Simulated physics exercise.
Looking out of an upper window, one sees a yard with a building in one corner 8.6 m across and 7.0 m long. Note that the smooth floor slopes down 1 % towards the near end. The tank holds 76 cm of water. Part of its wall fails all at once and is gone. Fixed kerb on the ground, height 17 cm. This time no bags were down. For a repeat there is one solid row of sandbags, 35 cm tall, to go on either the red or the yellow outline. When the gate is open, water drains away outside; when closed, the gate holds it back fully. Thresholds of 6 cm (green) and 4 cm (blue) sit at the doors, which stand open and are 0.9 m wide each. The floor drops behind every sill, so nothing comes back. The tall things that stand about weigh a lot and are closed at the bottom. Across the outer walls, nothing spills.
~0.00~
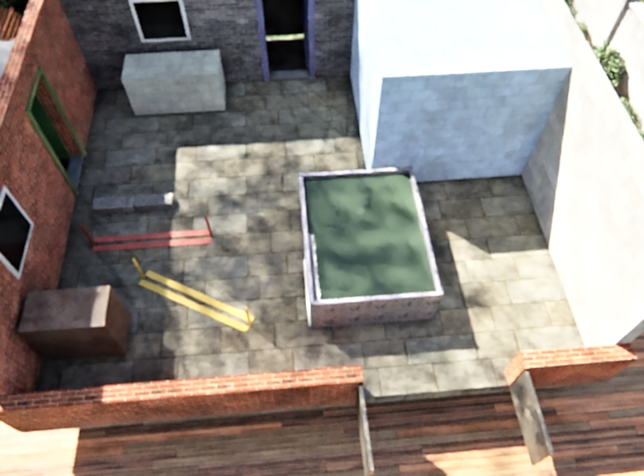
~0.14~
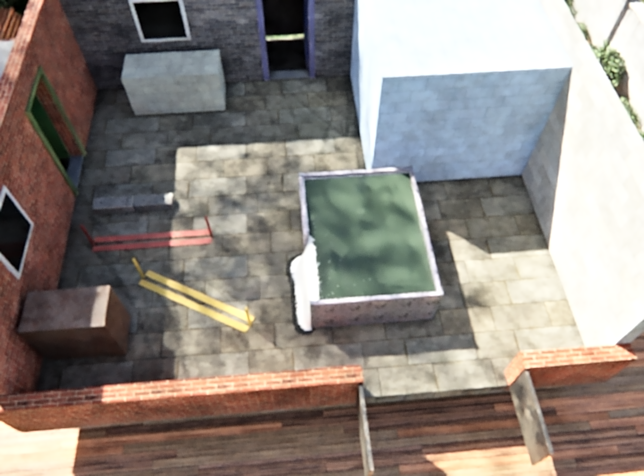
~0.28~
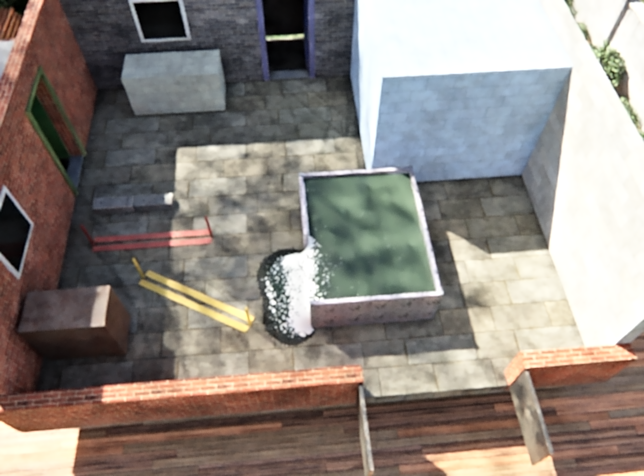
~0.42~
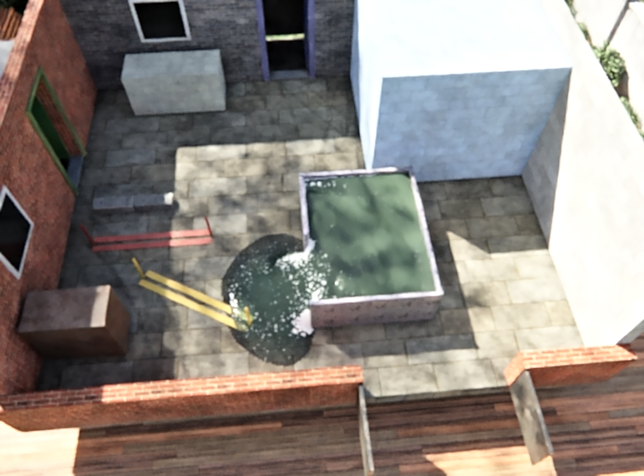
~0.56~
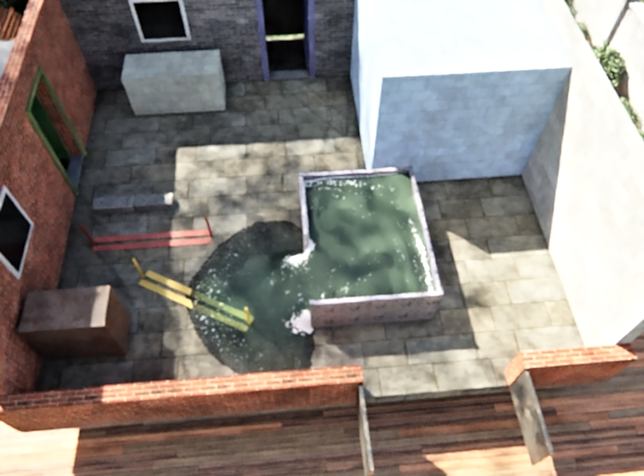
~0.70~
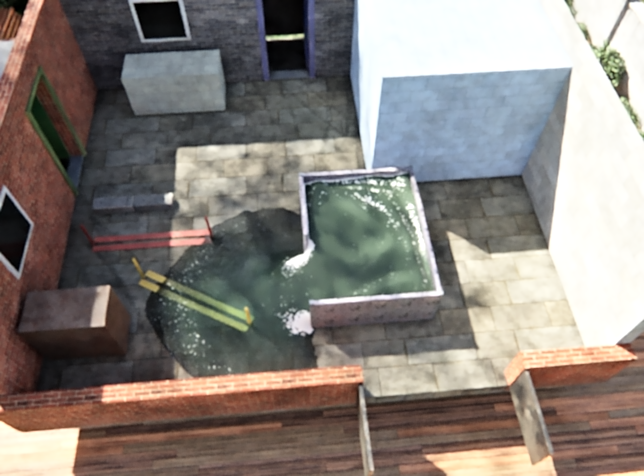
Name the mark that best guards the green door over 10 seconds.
The red mark.
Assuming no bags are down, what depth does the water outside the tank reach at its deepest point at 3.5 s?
Max depth: Close to 44 cm.
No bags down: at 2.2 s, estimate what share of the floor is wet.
Wet share: Near 30 %.
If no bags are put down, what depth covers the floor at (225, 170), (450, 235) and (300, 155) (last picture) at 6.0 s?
Around 2 cm, 0 cm and 3 cm.
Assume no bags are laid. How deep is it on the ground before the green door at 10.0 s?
A ruler would show around 6.0 cm.
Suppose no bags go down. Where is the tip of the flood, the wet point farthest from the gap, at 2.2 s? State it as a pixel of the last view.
Around pixel (79, 184).
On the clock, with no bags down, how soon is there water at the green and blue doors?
Times - green 2.2 s, blue 6.0 s.
After 1.4 s water covers 30 % of the floor and is deepest (43 cm) near (304, 311) in the run without bags; in at the green door, 0 L with no bags, 0 L with the row on red, 0 L on yellow.
After 2.2 s water covers 30 % of the floor and is deepest (56 cm) near (47, 342) in the run without bags; in at the green door, 0 L with no bags, 0 L with the row on red, 0 L on yellow.
After 3.5 s water covers 45 % of the floor and is deepest (44 cm) near (34, 409) in the run without bags; in at the green door, 2 L with no bags, 0 L with the row on red, 8 L on yellow.
After 6.0 s water covers 70 % of the floor and is deepest (24 cm) near (131, 218) in the run without bags; in at the green door, 12 L with no bags, 3 L with the row on red, 10 L on yellow.
After 10.0 s water covers 90 % of the floor and is deepest (17 cm) near (143, 400) in the run without bags; in at the green door, 14 L with no bags, 7 L with the row on red, 26 L on yellow.
